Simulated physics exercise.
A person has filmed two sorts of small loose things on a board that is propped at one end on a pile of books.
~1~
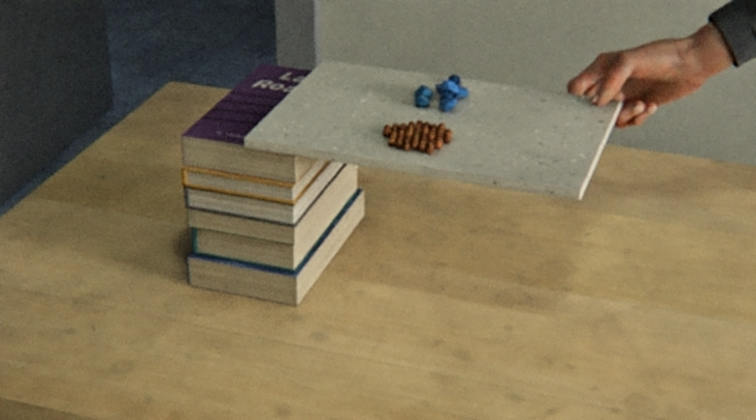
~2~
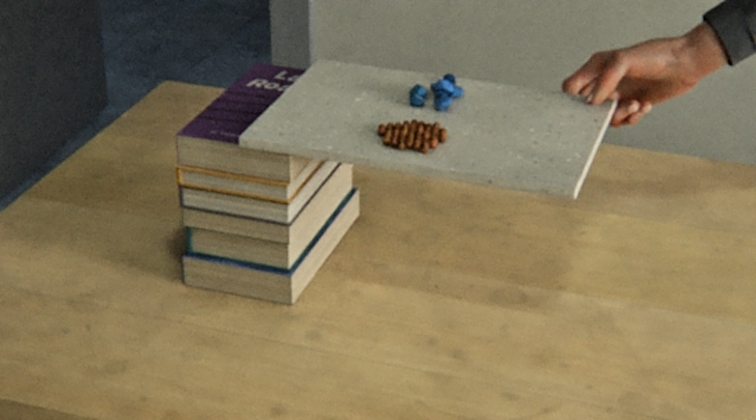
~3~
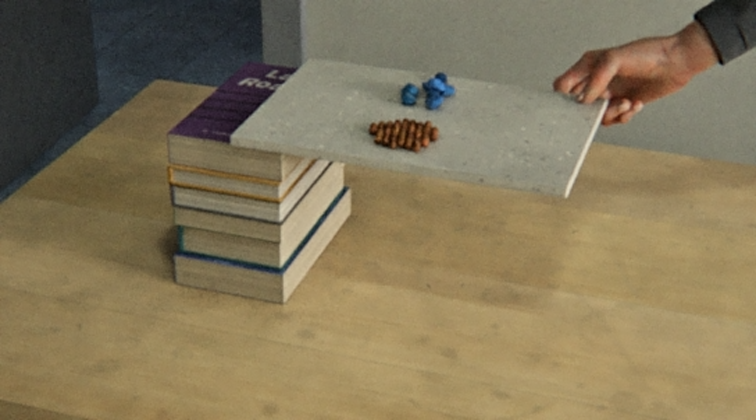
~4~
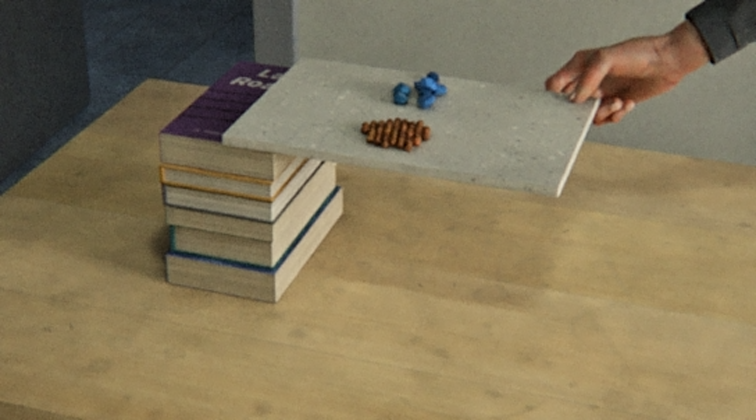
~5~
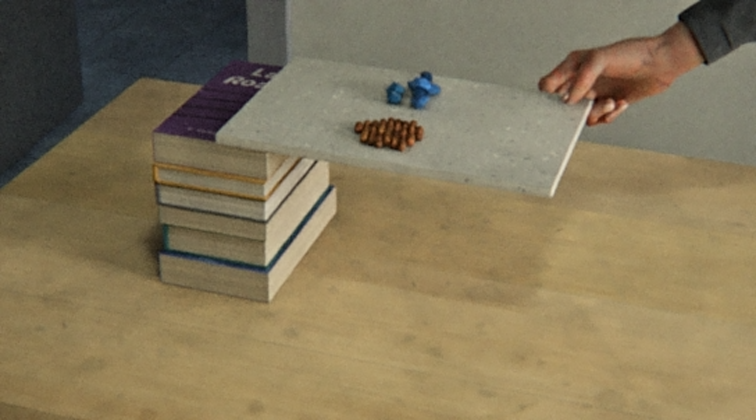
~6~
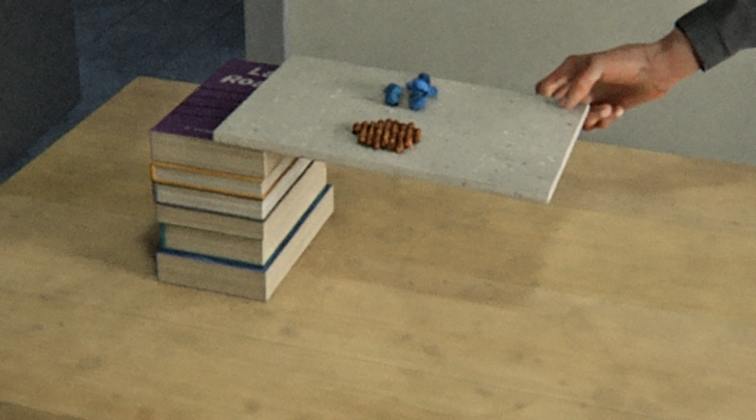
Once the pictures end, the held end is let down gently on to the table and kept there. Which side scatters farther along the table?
The front-end handful gets the longer run.
Then, 0.65 s on from there, board sloping at 22°; near handful the whole lot still on the board; far handful the whole lot still on the board.
Then, 1.22 s on from there, board sloping at 38°; near handful mostly up to a board's length out; far handful the bulk still on the board.
Then, 1.70 s on from there, board resting at 38°; near handful mostly up to a board's length out; far handful mostly at the foot of the board.
In the end, board resting at 38°; near handful mostly up to a board's length out; far handful mostly at the foot of the board; the near handful has gone farther.
